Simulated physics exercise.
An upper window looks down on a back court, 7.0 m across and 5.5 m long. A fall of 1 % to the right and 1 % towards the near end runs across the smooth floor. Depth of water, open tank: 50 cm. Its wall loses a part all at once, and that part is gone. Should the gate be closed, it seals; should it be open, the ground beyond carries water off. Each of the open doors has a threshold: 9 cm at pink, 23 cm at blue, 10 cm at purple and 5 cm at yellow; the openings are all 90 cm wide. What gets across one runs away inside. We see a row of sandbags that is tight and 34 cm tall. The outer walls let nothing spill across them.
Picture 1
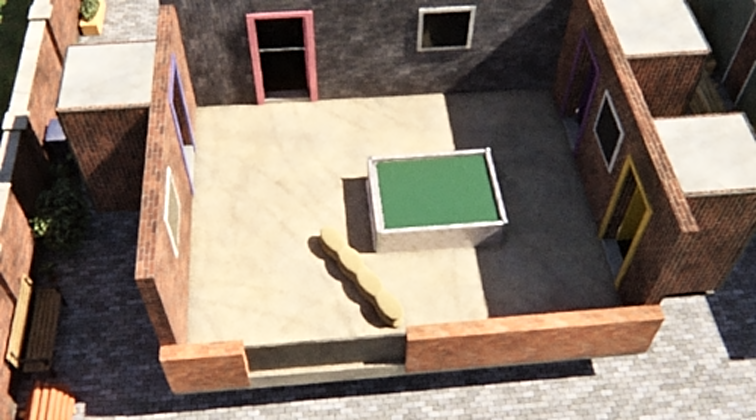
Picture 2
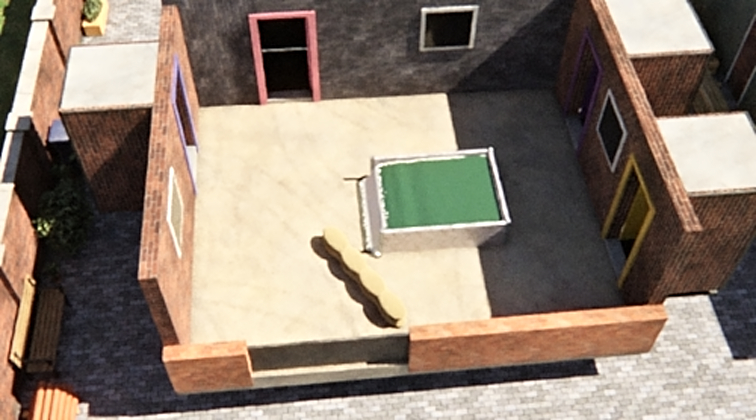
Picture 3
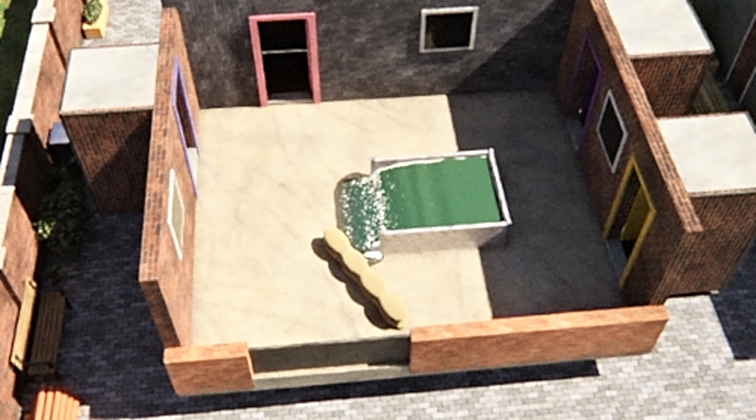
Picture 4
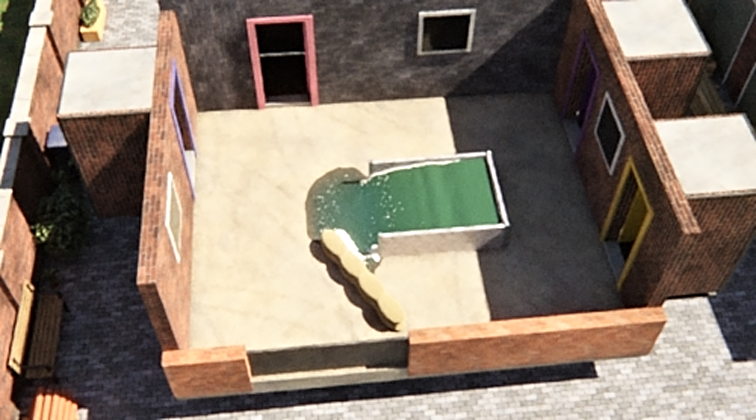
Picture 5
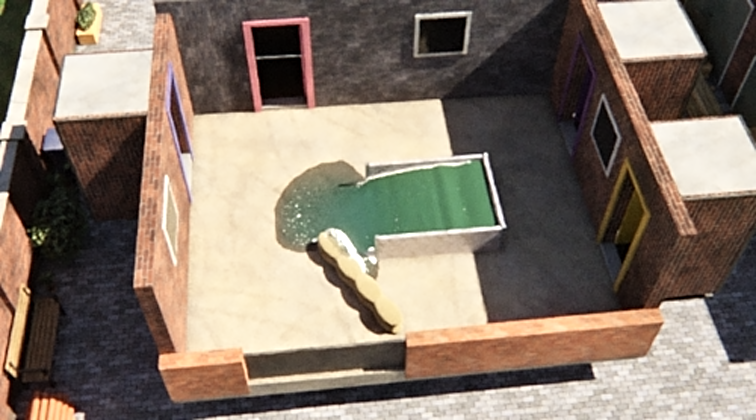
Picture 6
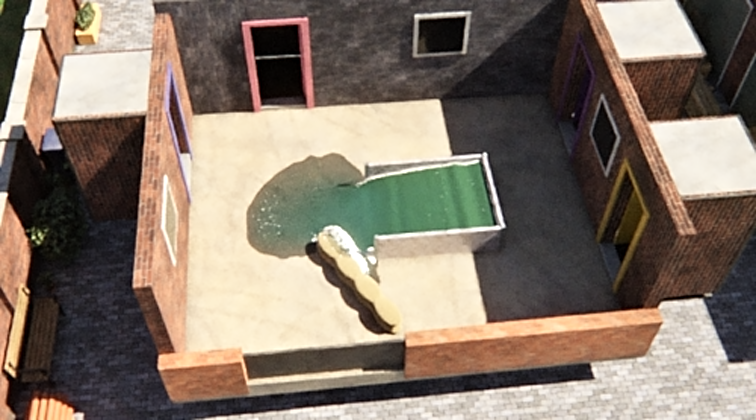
At first, an open tank of still green water stands whole on the pale floor of a walled court, beside a wavy tan barrier. Then its left side opens and water pours out in a foamy rush, spreading leftward in a widening, rounded pool and churning white against the barrier's near end.
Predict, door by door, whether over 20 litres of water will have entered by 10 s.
Result: The pink door undershoots the limit, the blue door undershoots the limit, the purple door undershoots the limit, the yellow door undershoots the limit.
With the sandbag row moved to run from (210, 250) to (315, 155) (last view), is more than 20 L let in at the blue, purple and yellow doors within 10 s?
Checking the limit, blue is fine, purple is fine, yellow is too much.
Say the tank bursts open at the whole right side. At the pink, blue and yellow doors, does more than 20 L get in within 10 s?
Pink short, blue short, yellow beyond.
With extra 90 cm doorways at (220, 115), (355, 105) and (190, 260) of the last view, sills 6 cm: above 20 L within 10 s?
First doorway gets there, second falls short, third gets there.
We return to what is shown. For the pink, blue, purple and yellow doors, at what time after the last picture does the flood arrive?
Pink = 1.6 s, blue = 0.7 s, purple = 6.5 s, yellow = 3.4 s.
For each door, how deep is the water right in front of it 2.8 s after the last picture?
You'd see pink at 13 cm, blue at 13 cm, purple at 0 cm and yellow at 0 cm.
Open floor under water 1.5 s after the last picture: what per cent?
Around 35 per cent.
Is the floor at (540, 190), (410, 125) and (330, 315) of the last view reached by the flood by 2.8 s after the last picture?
Point 1: Unreached; point 2: Unreached; point 3: Unreached.
Then, 0.7 s after the last picture water covers 25 % of the floor and is deepest (34 cm) near (350, 255); pink door not reached, blue door 4 cm at the sill, 0 L in, purple door not reached, yellow door not reached.
Then, 1.5 s after the last picture water covers 35 % of the floor and is deepest (27 cm) near (351, 264); pink door not reached, blue door 20 cm at the sill, 0 L in, purple door not reached, yellow door not reached.
Then, 2.8 s after the last picture water covers 50 % of the floor and is deepest (22 cm) near (193, 141); pink door 13 cm at the sill, 1 L in, blue door 13 cm at the sill, 0 L in, purple door not reached, yellow door not reached.
Then, 5.3 s after the last picture water covers 75 % of the floor and is deepest (10 cm) near (370, 329); pink door 6 cm at the sill, 9 L in, blue door 6 cm at the sill, 0 L in, purple door not reached, yellow door 5 cm at the sill, 0 L in.
Then, 9.3 s after the last picture water covers 90 % of the floor and is deepest (10 cm) near (599, 338); pink door 1 cm at the sill, 10 L in, blue door 1 cm at the sill, 0 L in, purple door 8 cm at the sill, 0 L in, yellow door 6 cm at the sill, 4 L in.
